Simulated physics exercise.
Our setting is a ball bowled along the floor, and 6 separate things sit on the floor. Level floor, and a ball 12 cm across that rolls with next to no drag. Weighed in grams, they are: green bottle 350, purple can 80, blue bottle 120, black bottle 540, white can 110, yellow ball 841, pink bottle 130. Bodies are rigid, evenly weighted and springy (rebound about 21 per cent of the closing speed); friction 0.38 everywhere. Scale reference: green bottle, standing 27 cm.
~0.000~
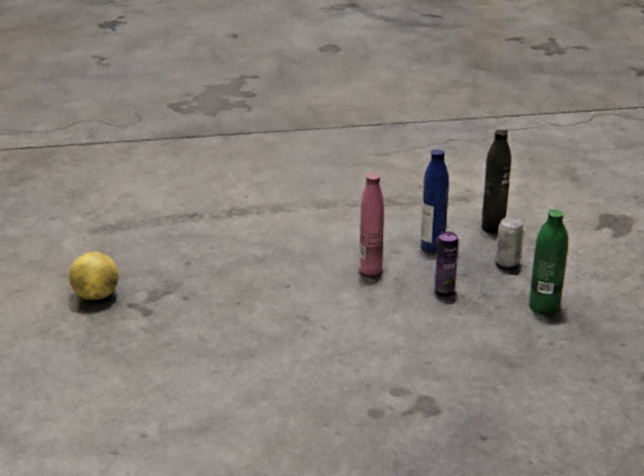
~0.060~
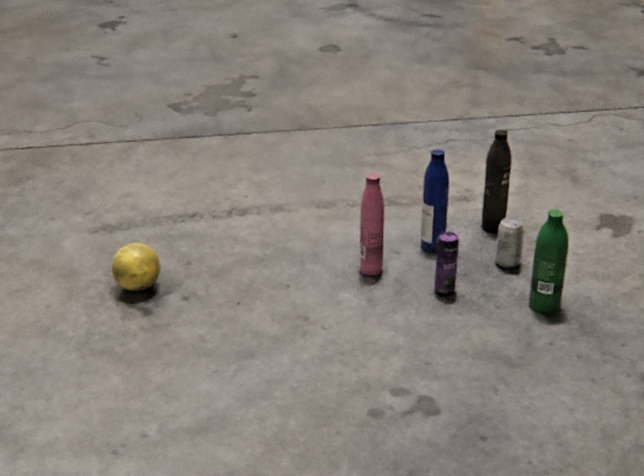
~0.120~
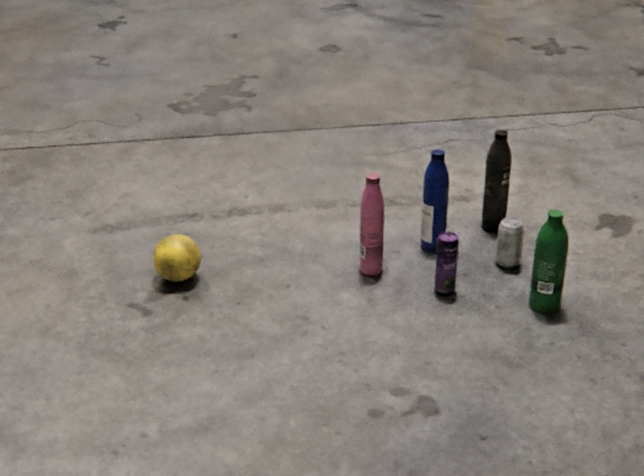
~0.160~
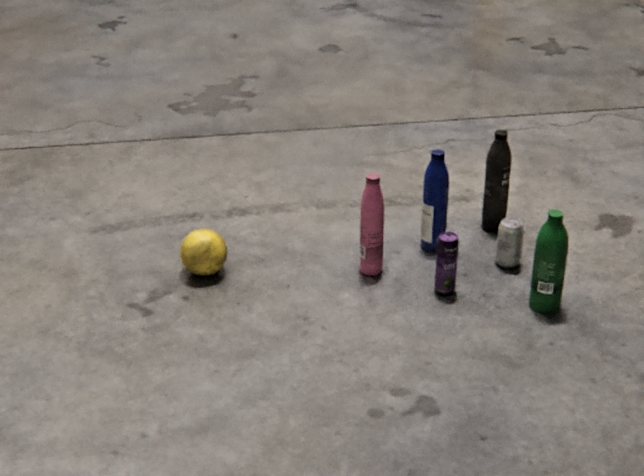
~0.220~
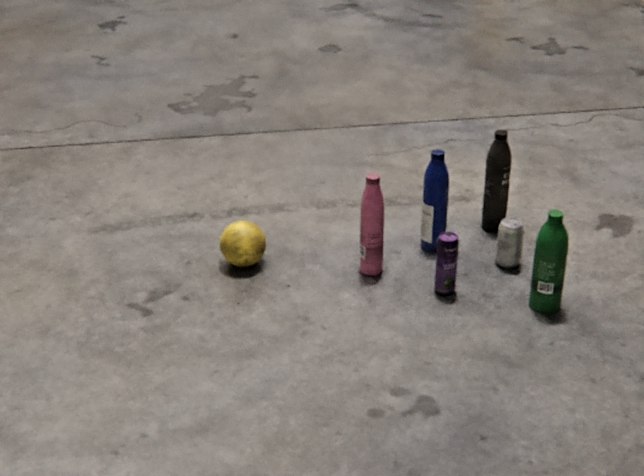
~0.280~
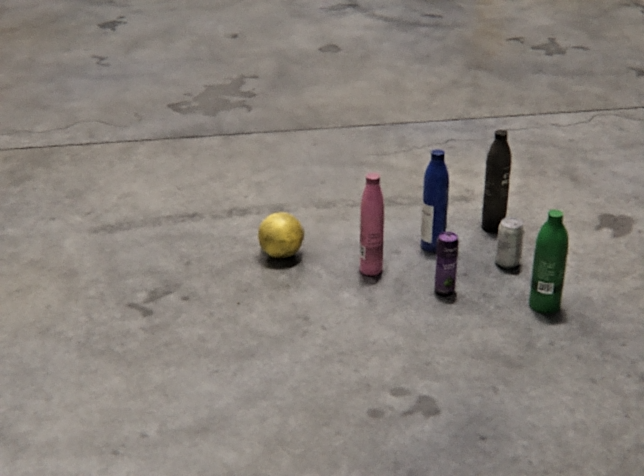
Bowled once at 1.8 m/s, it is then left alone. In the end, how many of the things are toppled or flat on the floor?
The count is zero.
After 0.58 s, ball has run 105 cm; yellow ball near (457, 197).
After 0.98 s, ball has run 177 cm.
In the end (1.3 s), all 6 under 8 cm from the start. At the end, from the last picture's camera, green bottle near (550, 261), purple can near (447, 264).
